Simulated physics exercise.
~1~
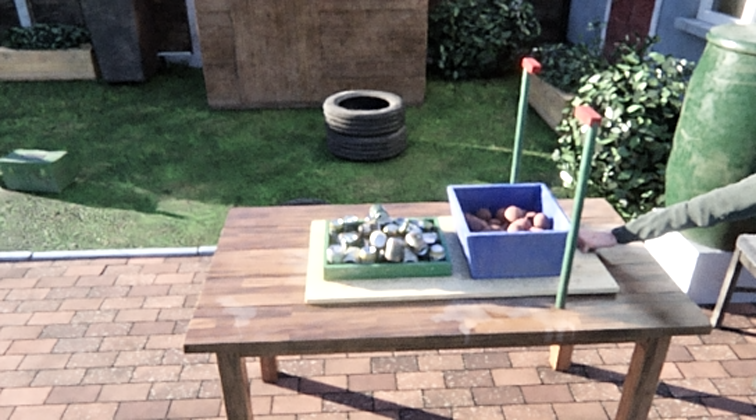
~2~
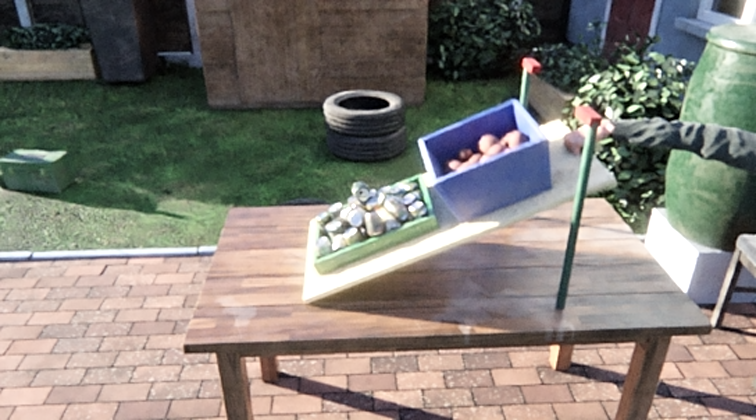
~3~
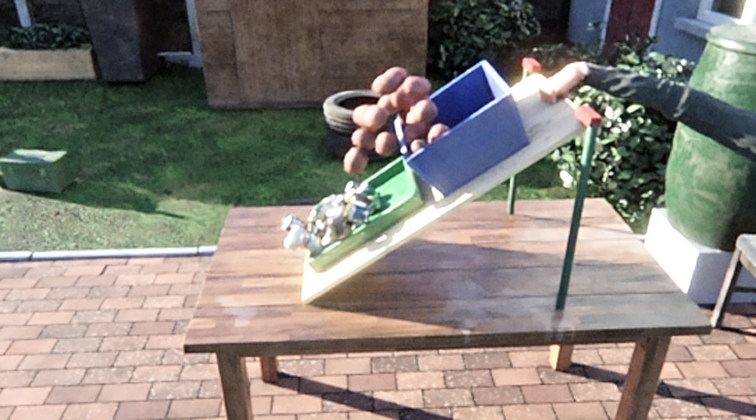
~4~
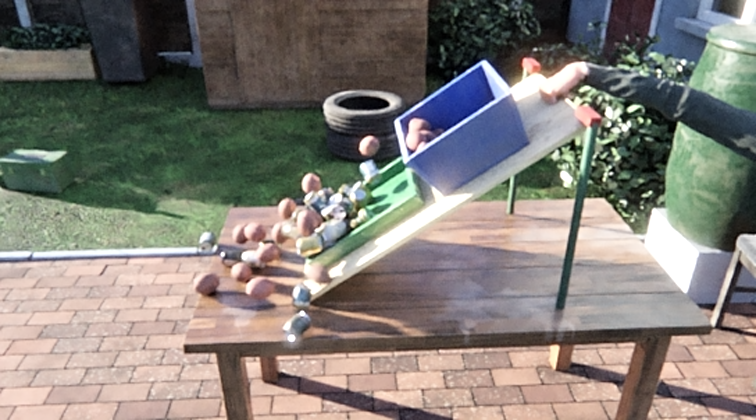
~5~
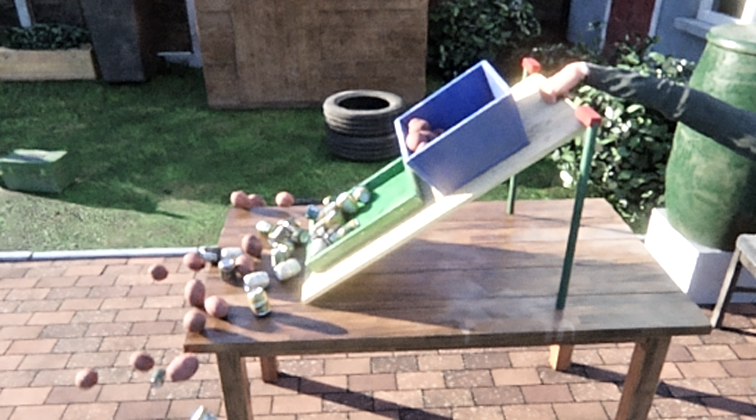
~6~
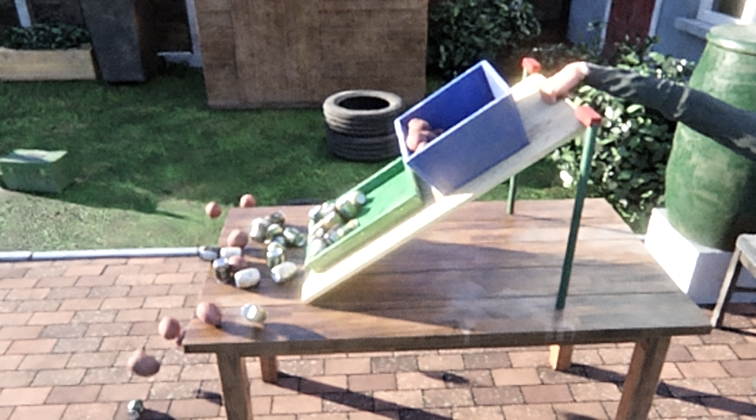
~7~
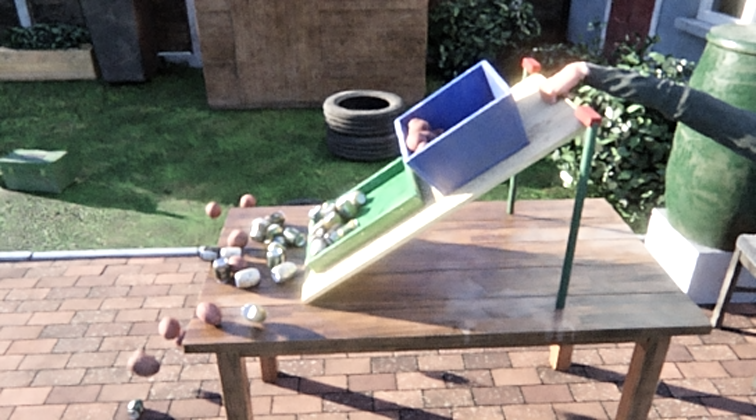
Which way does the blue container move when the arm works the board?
The blue container moves up as the right end of the board is raised.
